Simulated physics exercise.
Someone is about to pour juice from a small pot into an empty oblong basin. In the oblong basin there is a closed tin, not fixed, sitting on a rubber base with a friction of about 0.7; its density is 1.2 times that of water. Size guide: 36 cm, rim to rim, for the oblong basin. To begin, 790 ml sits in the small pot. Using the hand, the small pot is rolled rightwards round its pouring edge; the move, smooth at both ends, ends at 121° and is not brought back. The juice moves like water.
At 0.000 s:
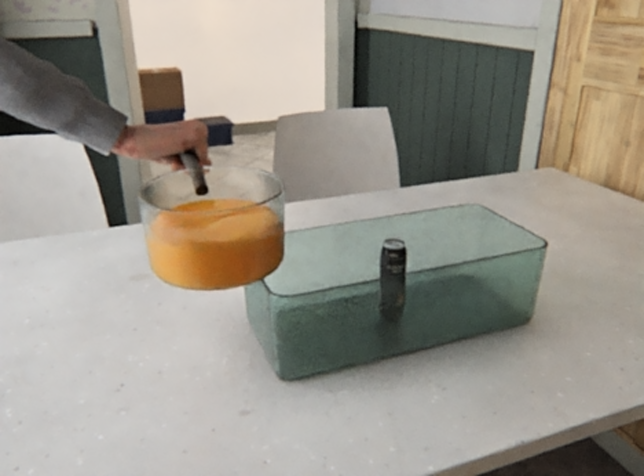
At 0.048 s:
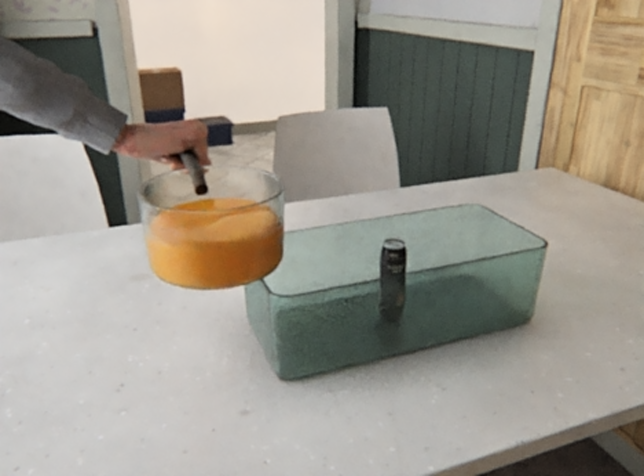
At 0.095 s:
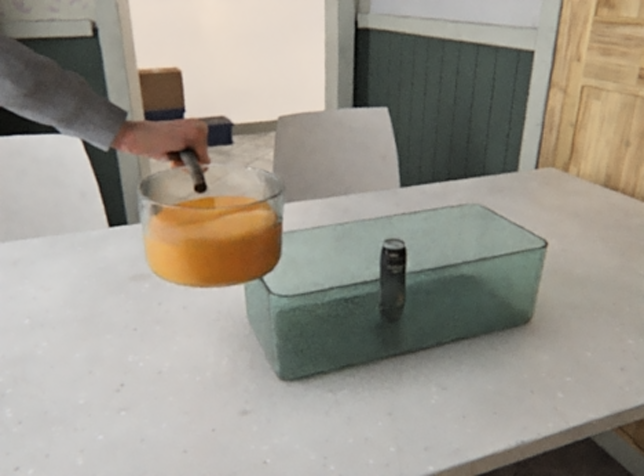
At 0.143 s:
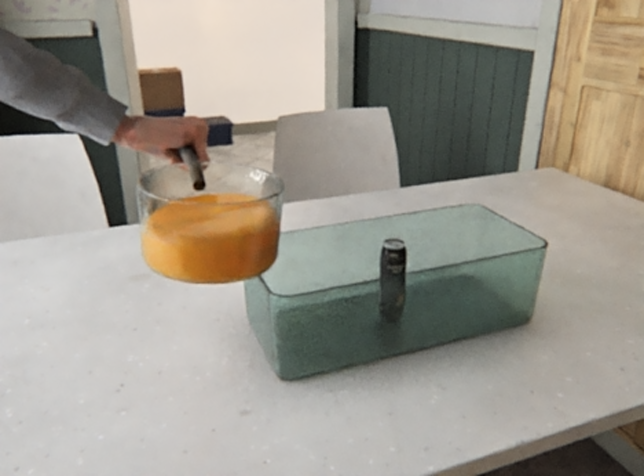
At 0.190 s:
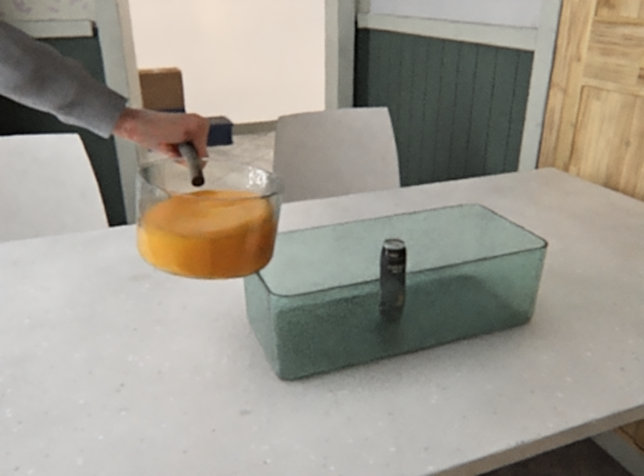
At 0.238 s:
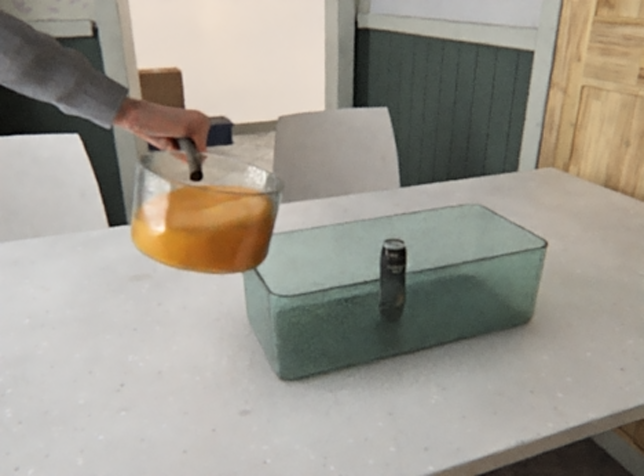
At a pale table with white chairs behind it, a hand holds a clear pot of orange juice beside a greenish transparent basin containing a dark tin, then gradually tilts the pot slightly to the right.
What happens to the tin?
Tipped.
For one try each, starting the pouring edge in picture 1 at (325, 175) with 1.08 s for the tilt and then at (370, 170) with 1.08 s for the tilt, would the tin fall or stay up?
The tin stays vertical the first time and stays vertical the second time.
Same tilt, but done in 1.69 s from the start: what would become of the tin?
In that case the tin stays vertical.
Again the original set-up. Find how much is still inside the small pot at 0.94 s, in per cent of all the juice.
Some 8 per cent.
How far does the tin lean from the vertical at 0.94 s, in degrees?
0°.
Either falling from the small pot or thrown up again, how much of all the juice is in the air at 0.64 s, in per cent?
Close to 28 in a hundred.
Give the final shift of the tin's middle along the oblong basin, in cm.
The middle of the tin ends some 9.5 cm along the basin.
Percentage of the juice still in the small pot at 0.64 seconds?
Some 70 % of it is still there.
After 0.64 s the tilt is 78° and 70 per cent is still to pour; the tin stands where it began.
After 0.94 s the tilt is 116° and 8 per cent is still to pour; the tin stands 2 cm from where it began.
After 1.24 s the tilt is 121° and 0 per cent is still to pour; the tin lies on its side.
After 1.58 s the tilt is 121° and 0 per cent is still to pour; the tin lies on its side.
In the end the tin lies on its side.
